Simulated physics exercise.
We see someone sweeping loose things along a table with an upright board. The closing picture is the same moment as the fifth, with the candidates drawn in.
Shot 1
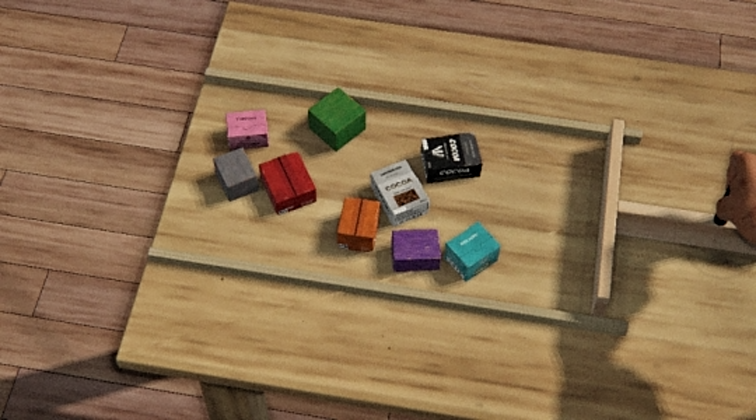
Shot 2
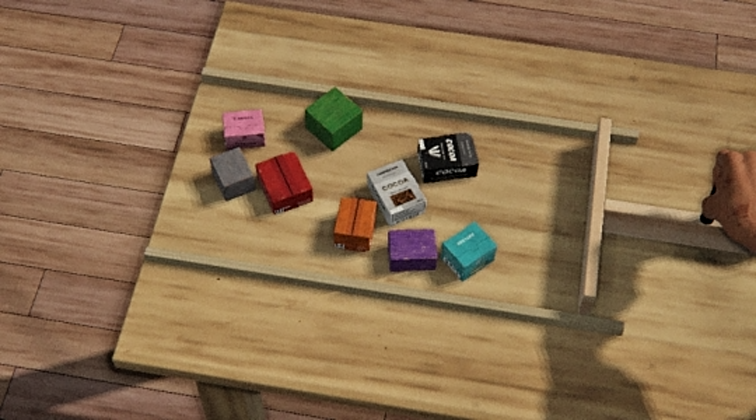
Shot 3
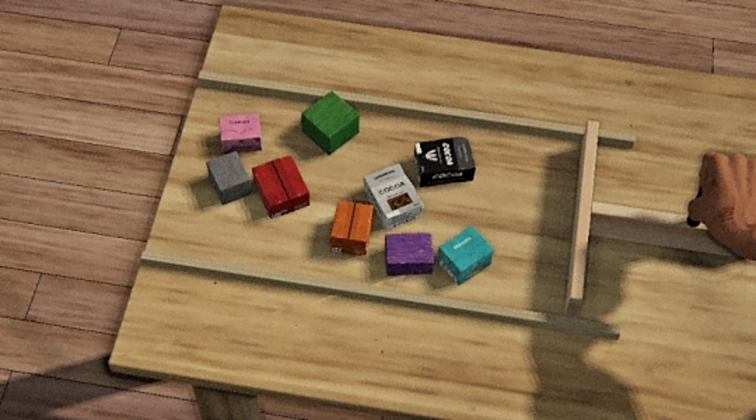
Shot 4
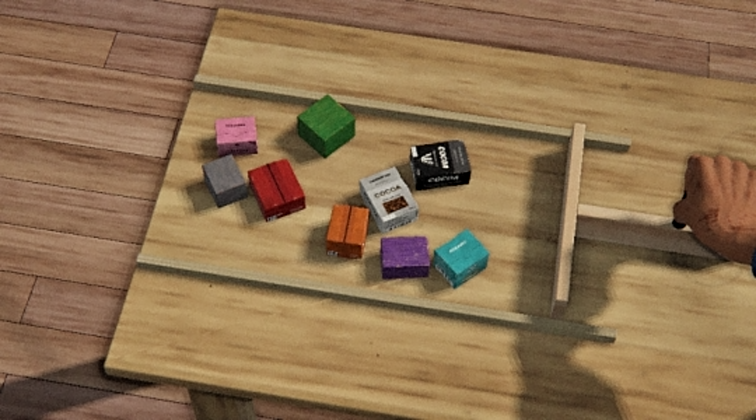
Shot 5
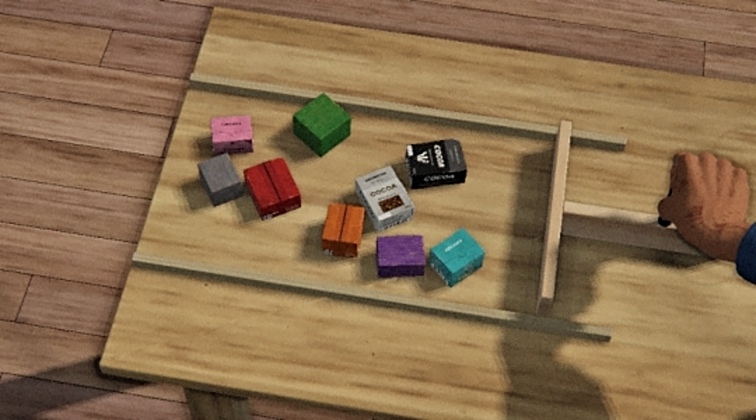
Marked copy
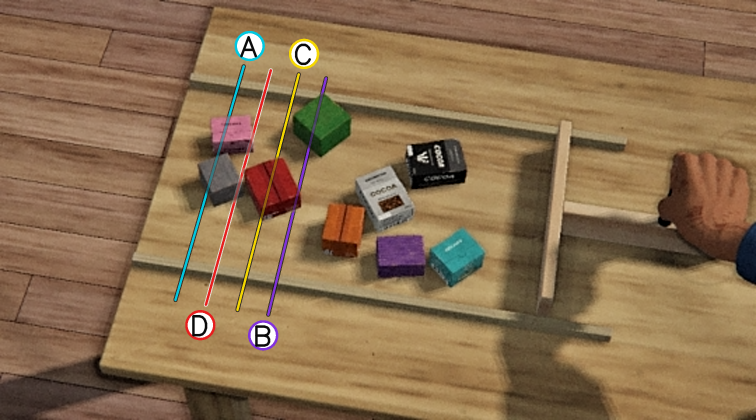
An upright wooden board, pushed by a hand at the right, slides a short way left between two rails on a table, nearing a scattered group of small coloured blocks and boxes that stay in place, untouched.
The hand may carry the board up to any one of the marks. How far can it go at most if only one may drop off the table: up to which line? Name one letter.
It can go as far as C.
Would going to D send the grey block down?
By then, yes.
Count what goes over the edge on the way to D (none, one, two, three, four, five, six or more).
In all, two.
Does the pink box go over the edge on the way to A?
Yes.
On the marked copy, A at (212, 176); B at (299, 189); C at (270, 185); D at (240, 180).
Taking C. A third of the way, board (454, 189); purple block (373, 258); turquoise packet (416, 261).
Two thirds of the way, board (352, 174); green block (285, 117); purple block (271, 256).
When it is over, board (273, 162); grey block (168, 175); pink box (181, 137); none fallen.
As for the rest, A drops five; B is within the limit but short; D drops two.
